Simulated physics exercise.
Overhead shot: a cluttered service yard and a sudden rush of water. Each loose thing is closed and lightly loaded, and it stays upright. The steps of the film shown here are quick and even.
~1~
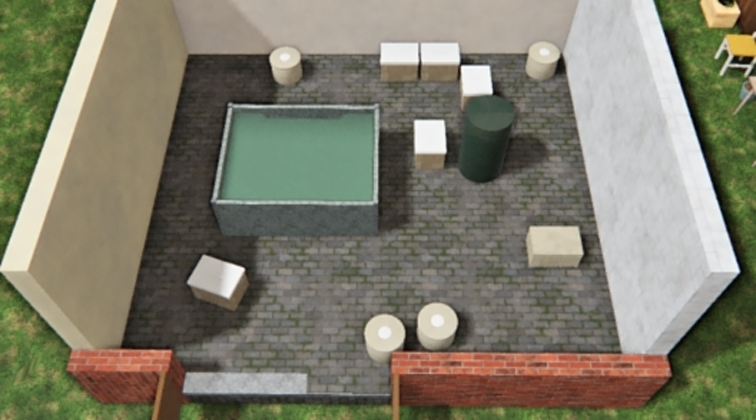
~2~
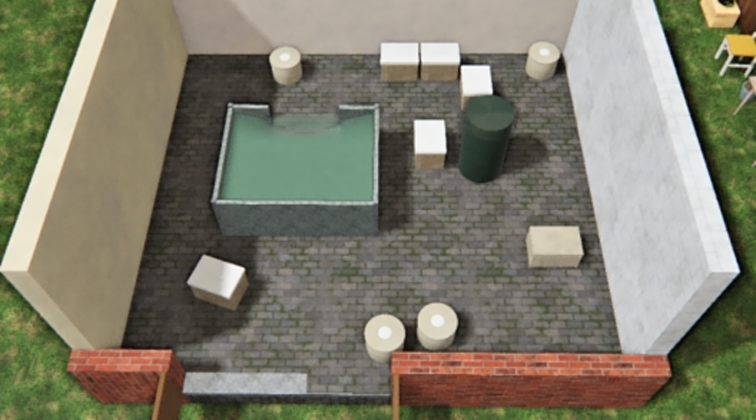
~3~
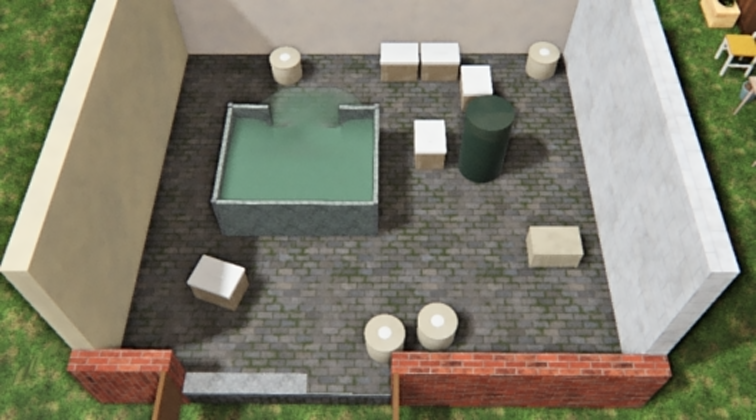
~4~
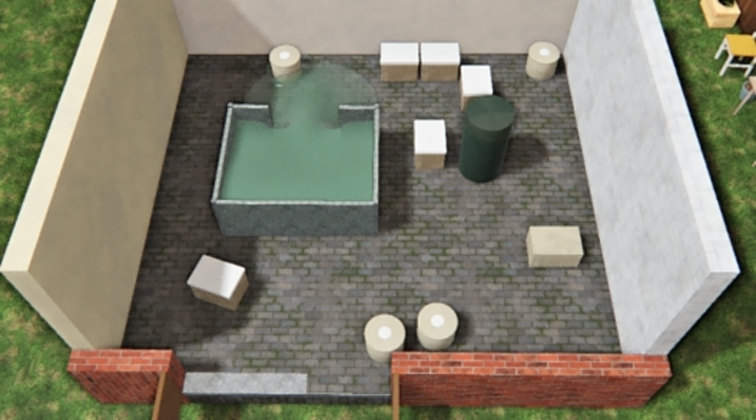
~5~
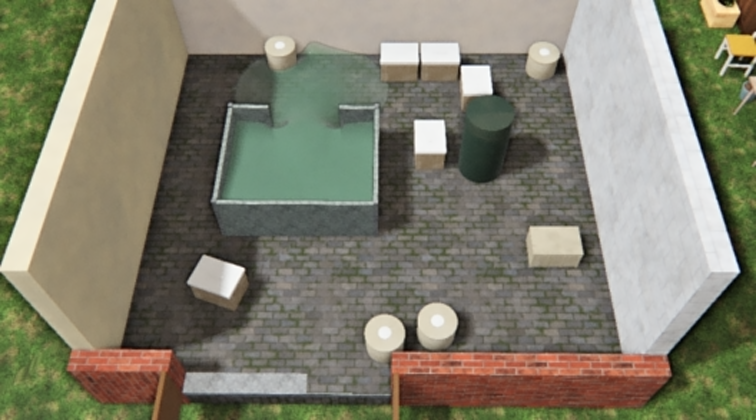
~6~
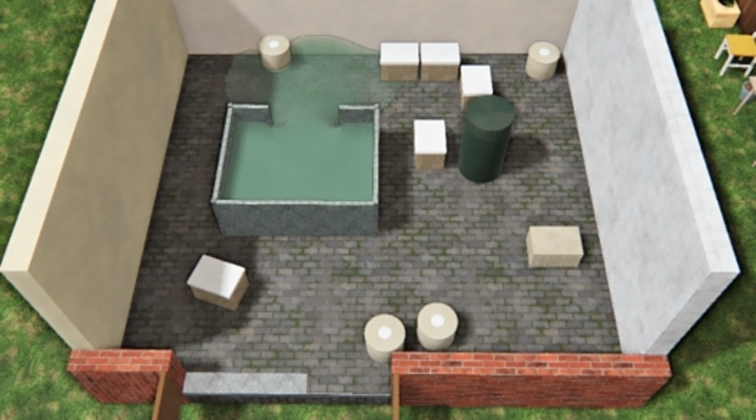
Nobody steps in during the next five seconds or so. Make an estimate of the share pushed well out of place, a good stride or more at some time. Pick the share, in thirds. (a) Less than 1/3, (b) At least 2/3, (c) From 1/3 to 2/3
From 1/3 to 2/3.
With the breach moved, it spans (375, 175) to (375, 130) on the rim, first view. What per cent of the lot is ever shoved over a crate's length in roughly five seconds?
Roughly 50 in a hundred.
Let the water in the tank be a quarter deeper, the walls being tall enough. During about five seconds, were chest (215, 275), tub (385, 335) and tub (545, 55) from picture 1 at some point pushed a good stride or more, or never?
The first stopped before it, the second stopped before it, the third reached the mark.
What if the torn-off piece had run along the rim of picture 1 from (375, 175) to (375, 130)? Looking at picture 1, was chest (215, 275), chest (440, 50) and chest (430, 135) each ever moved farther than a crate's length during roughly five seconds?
First stays short of it, second stays short of it, third covers that distance.
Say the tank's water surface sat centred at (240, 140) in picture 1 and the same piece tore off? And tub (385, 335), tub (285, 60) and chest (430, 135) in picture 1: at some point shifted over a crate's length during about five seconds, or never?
Object by object, in turn: Lingered near its place, travelled a good distance, lingered near its place.
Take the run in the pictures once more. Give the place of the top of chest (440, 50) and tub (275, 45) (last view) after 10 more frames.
Near (478, 56) and (204, 116).
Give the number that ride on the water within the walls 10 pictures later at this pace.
I count 1.
A moment on, 1 of 10 are well off their spots; 1 afloat.
Next, 3 of 10 are well off their spots; 1 afloat.
Later, 4 of 10 are well off their spots; 1 afloat.
In the end, 4 of 10 are well off their spots, and 4 have been at some point; 2 afloat.
